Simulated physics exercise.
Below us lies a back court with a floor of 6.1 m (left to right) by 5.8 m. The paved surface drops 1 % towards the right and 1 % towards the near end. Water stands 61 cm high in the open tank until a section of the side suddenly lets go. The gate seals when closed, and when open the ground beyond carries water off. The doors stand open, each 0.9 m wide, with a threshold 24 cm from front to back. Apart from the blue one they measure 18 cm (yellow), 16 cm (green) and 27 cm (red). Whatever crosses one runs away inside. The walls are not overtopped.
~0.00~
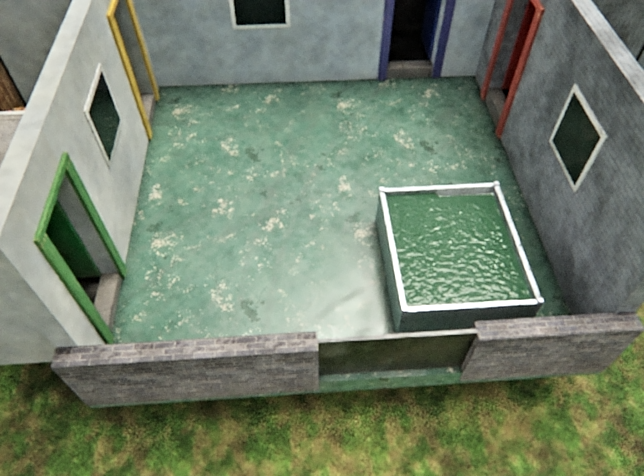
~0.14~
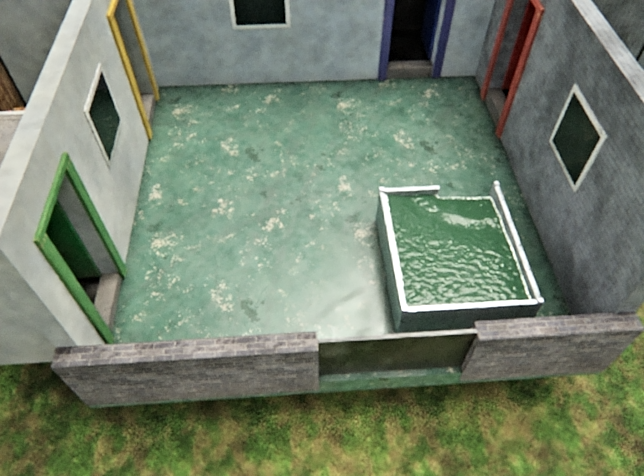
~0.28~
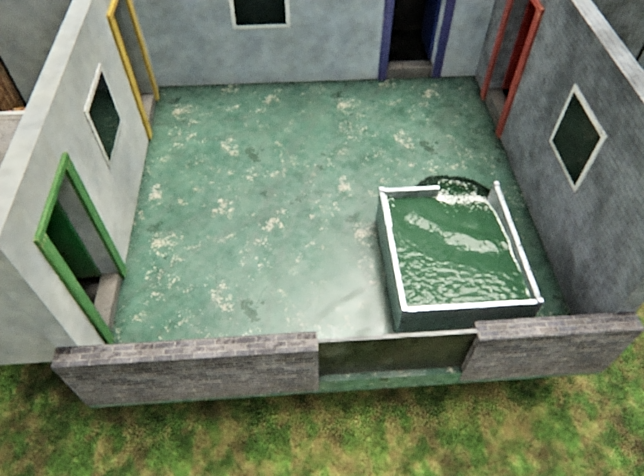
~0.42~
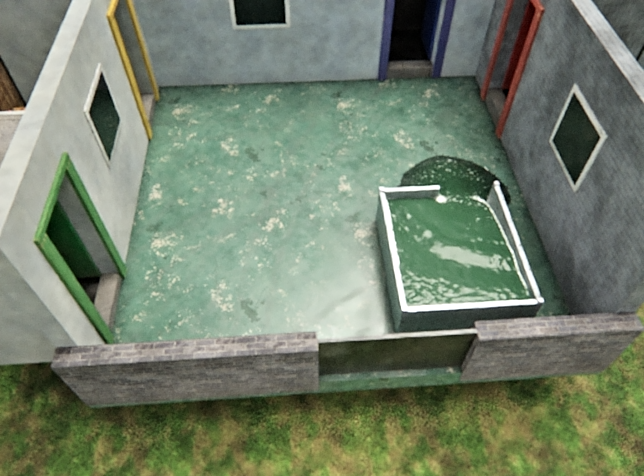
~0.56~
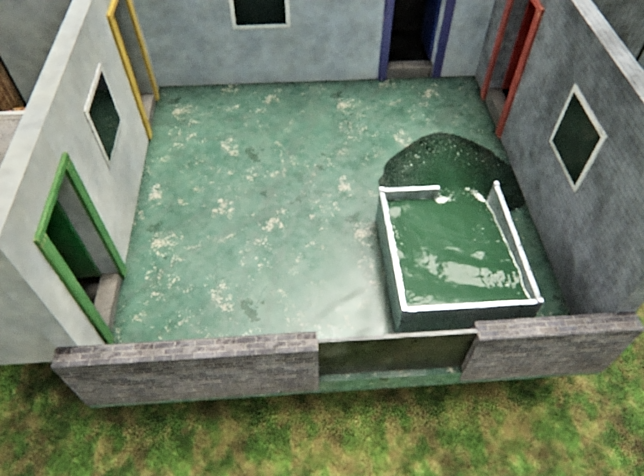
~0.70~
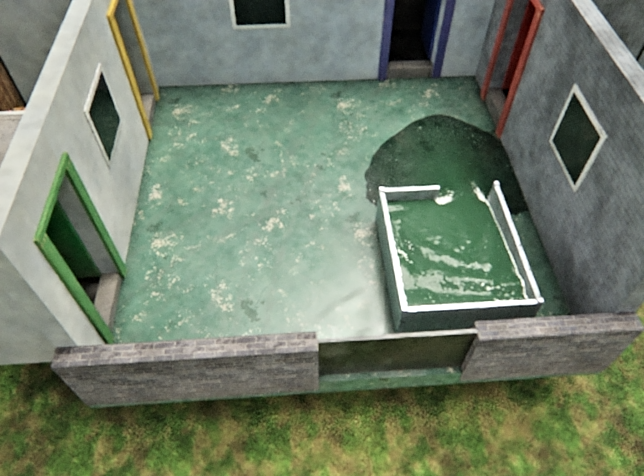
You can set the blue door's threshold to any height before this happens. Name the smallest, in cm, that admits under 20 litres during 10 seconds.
Close to 16 cm is just enough.
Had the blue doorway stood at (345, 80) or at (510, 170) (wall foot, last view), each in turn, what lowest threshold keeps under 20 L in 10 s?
About 9.5 and 13.0 cm.
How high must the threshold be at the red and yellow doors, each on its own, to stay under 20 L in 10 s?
Roughly 12.5 cm at red and 7.5 cm at yellow.
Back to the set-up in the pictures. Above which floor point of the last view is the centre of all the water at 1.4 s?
At about (443, 232).
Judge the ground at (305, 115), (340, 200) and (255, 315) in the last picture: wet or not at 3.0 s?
In that order: Flooded, not reached, dry.
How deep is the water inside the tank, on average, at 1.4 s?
About 43 cm.
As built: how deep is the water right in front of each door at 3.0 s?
Depths in cm: Blue 20, yellow 0, green 0, red 15.
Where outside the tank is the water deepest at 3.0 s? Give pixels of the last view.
Around (458, 101).
After 1.4 s water covers 25 % of the floor, deepest (34 cm) near (463, 212); 12 cm at the blue door, 0 litres in over its 22 cm threshold.
After 3.0 s water covers 35 % of the floor, deepest (27 cm) near (458, 101); 20 cm at the blue door, 2 litres in over its 22 cm threshold.
After 10.0 s water covers 95 % of the floor, deepest (15 cm) near (463, 354); 6 cm at the blue door, 2 litres in over its 22 cm threshold.
At the blue door as built, the water arrived by 1.2 s and peaked near 25 cm at 2.4 s.
Run again over the same 10 s with other heights there, 43 litres in over 13.5 cm, 11 litres over 18 cm. The limit of 20 litres is kept from about 16 cm up.
